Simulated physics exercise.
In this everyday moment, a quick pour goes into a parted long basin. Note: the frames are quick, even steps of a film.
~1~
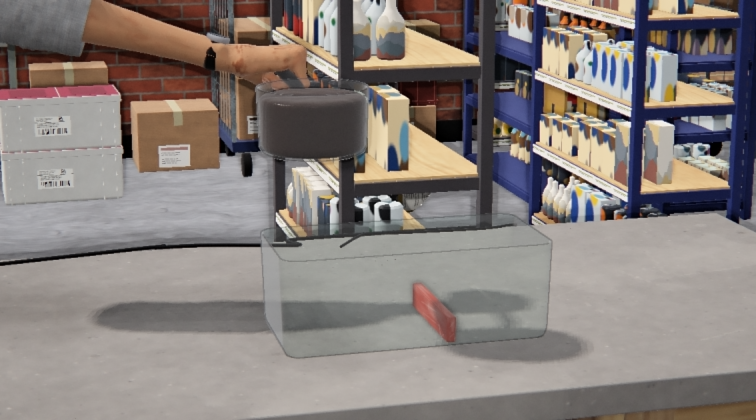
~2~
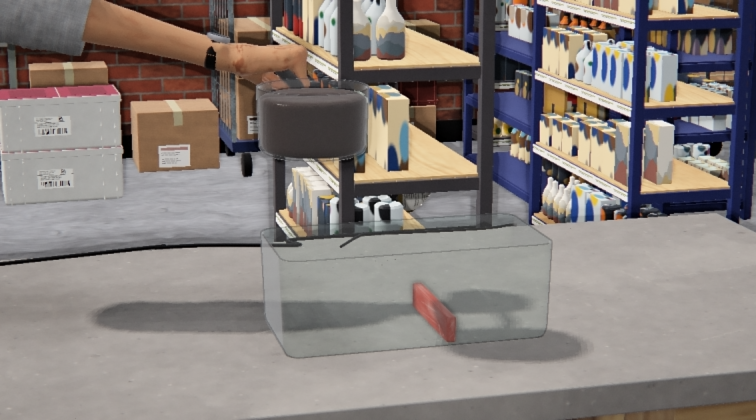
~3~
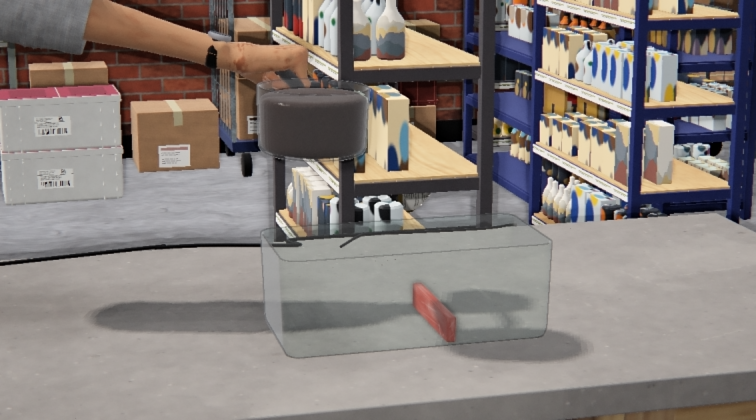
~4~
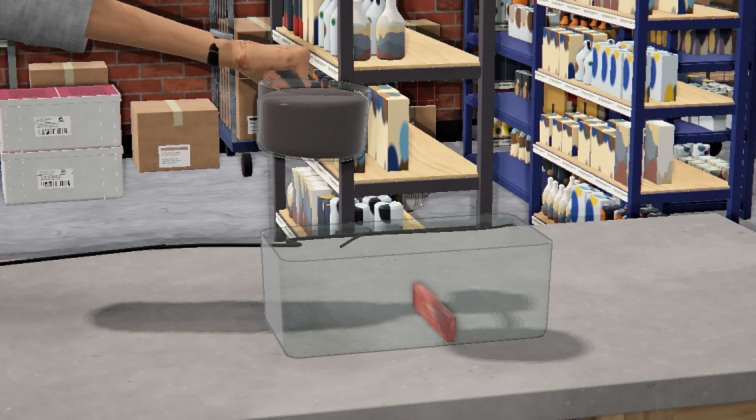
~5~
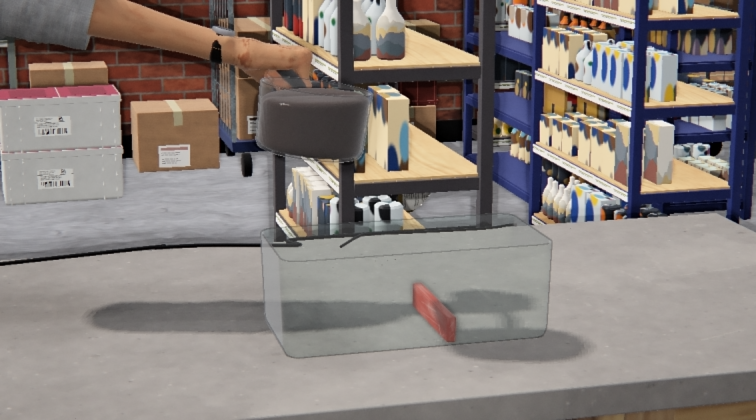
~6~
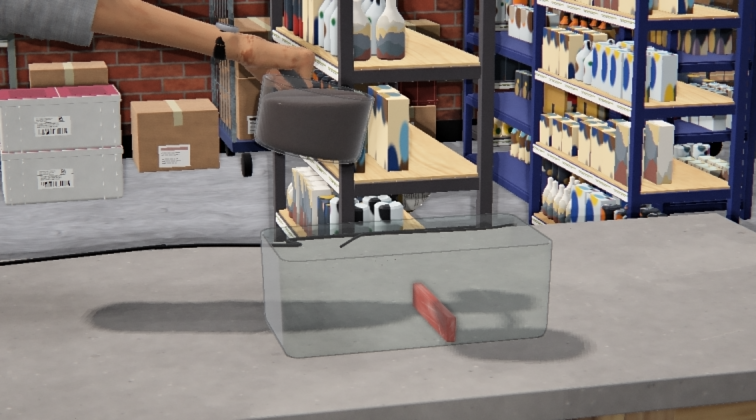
The footage shows a hand holding a dark round container above a clear, long basin with a red piece inside, on a gray counter before stocked shelves; the hand gradually tilts the container slightly, its right side dipping.
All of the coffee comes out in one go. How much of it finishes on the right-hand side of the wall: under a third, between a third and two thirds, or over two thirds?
The share right of the wall is going to reach a third without passing two thirds.
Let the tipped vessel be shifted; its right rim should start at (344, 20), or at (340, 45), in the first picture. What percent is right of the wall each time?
Roughly 40 per cent, then roughly 25 per cent.
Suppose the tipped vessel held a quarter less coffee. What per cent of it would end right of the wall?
My estimate is about 30 percent.
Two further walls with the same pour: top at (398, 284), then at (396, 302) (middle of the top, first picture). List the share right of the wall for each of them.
First some 75, then 75 per cent.
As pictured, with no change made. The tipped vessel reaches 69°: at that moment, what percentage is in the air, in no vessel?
30 %.
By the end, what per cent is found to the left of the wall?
I'd say near 55 in a hundred.
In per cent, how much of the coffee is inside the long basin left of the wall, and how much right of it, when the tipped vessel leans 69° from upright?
Left 5, right 10.
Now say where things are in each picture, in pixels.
The first picture shows tilt 0°; pouring edge (366, 86); surface from (259, 98) to (363, 94); the long basin's rim runs from (270, 247) to (533, 229); the wall's top is at (434, 301).
The second picture shows tilt 1°; pouring edge (367, 87); surface from (259, 98) to (364, 95).
The third picture shows tilt 2°; pouring edge (367, 88); surface from (260, 98) to (364, 95).
The fourth picture shows tilt 4°; pouring edge (368, 90); surface from (261, 98) to (365, 96).
The fifth picture shows tilt 8°; pouring edge (370, 94); surface from (261, 98) to (367, 96).
The sixth picture shows tilt 12°; pouring edge (371, 98); surface from (262, 99) to (369, 96).
A moment on, the tilt is 69° and 54 per cent is still to pour, 6 is left of the wall and 9 right of it.
Next, the tilt is 108° and 7 per cent is still to pour, 38 is left of the wall and 46 right of it.
Then the tilt is 118° and 0 per cent is still to pour, 53 is left of the wall and 46 right of it.
Later the tilt is 118° and 0 per cent is still to pour, 53 is left of the wall and 47 right of it.
At rest 53 per cent lies left of the wall, 47 right of it and 1 outside.
